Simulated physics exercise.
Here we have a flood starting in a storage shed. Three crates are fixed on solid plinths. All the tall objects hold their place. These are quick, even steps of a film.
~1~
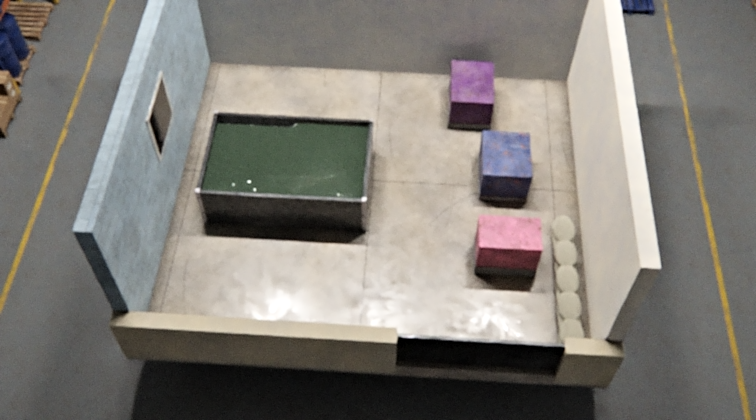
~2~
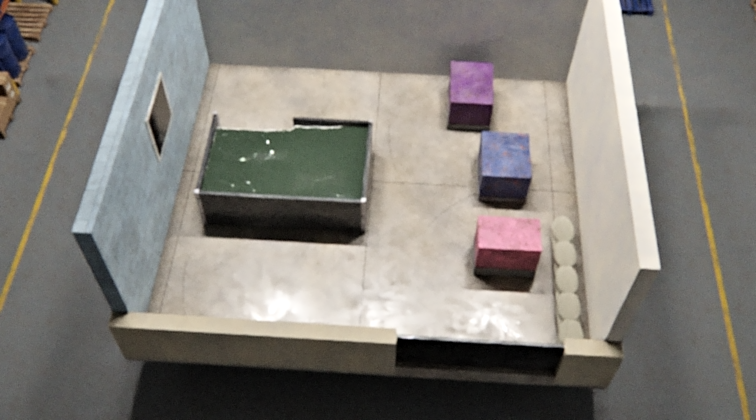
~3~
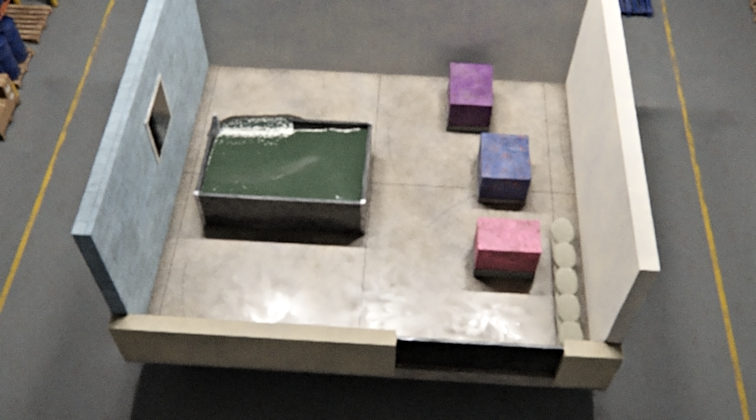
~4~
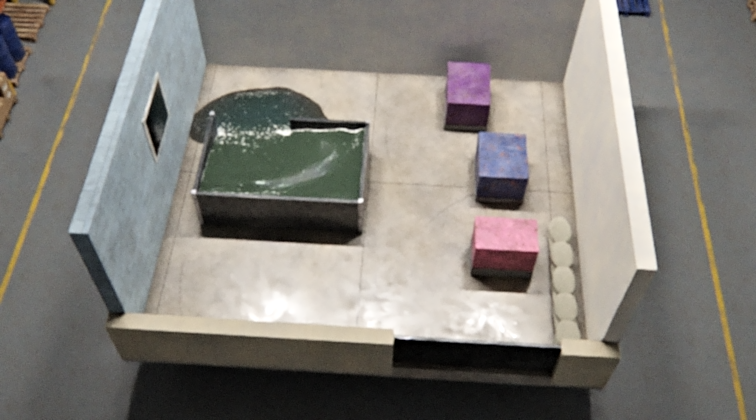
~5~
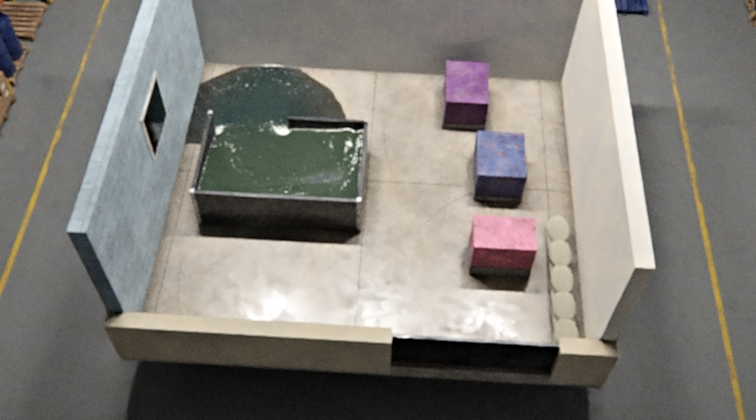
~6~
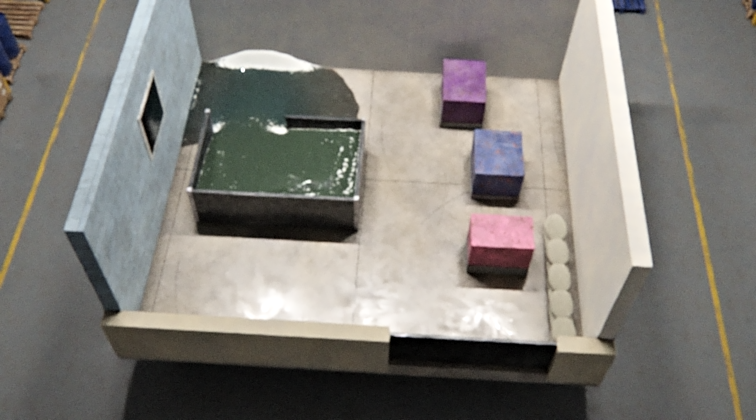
The footage shows a walled enclosure with a tank of dark green liquid and purple, blue and pink blocks; the liquid stirs, then pours through a gap on the tank's far side and spreads across the floor behind it.
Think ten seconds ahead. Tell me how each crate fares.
The blue crate is soaked; the pink crate keeps dry; the purple crate is soaked.
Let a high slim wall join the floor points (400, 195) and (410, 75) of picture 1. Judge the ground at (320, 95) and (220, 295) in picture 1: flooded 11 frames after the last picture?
In that order: Covered, no water.
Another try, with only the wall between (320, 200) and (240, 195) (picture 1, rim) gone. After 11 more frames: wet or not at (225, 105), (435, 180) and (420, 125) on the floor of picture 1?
In that order: Dry, clear, dry.
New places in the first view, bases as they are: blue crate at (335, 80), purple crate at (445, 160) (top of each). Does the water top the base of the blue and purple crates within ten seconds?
In short: Blue is topped; purple stays dry.
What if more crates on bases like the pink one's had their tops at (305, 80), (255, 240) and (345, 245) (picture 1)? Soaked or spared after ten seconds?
One after the other: Takes water, keeps dry, is spared.
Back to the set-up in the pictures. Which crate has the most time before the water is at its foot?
It is the one in pink.
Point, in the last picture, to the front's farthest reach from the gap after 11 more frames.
Roughly at (514, 80).
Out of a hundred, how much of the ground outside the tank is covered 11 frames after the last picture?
Some 25 per cent.
A moment on, water covers 15 % of the floor; the blue crate not reached, the pink crate not reached, the purple crate not reached.
Next, water covers 25 % of the floor; the blue crate not reached, the pink crate not reached, the purple crate water round its plinth.
Then, water covers 50 % of the floor; the blue crate water round its plinth, the pink crate water round its plinth, the purple crate water round its plinth.
Later, water covers 90 % of the floor; the blue crate water round its plinth, the pink crate water round its plinth, the purple crate water round its plinth.
In the end, water covers 95 % of the floor; the blue crate was topped, the pink crate stayed above the water, the purple crate was topped.
